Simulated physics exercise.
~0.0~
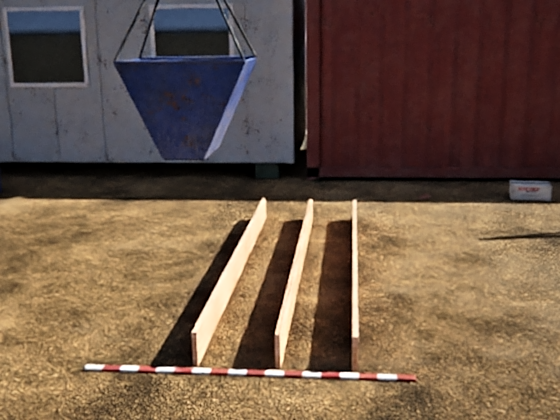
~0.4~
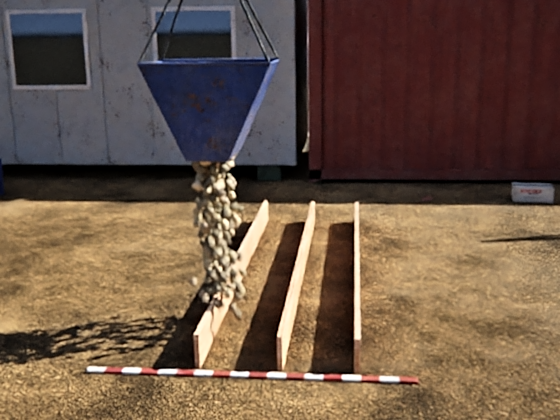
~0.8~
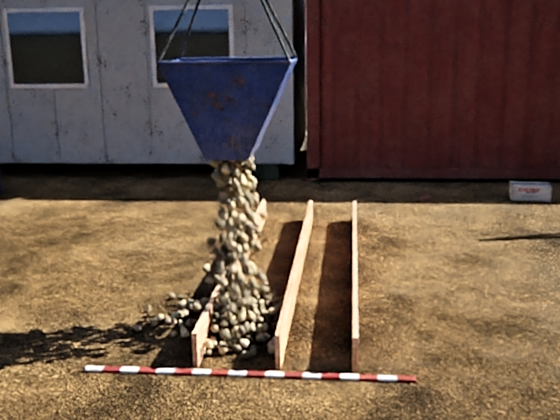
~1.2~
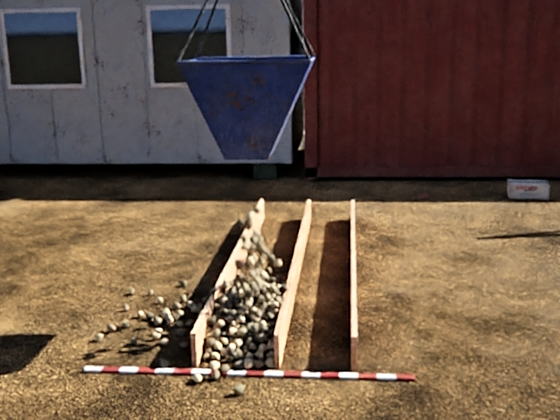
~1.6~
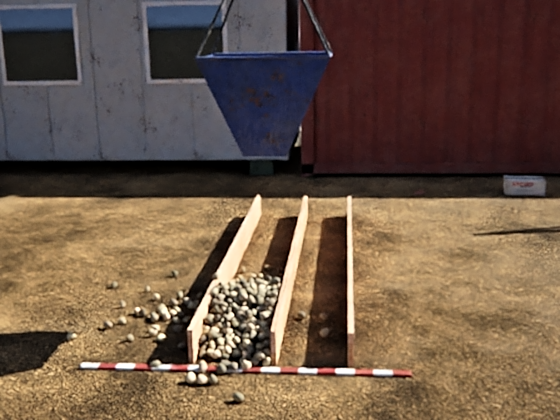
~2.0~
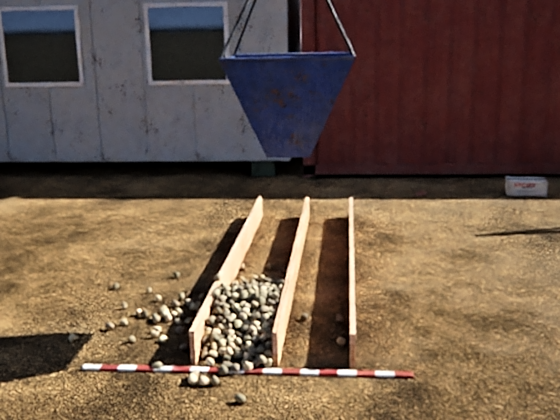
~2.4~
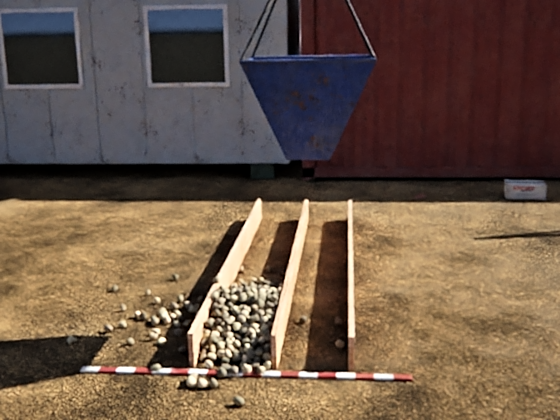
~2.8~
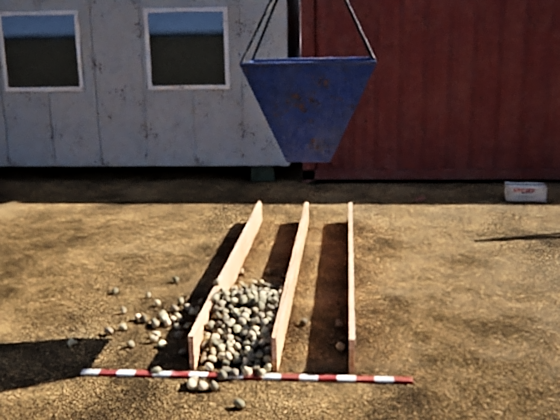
A blue skip moves right, dropping stones mostly into the left bay between wooden planks.
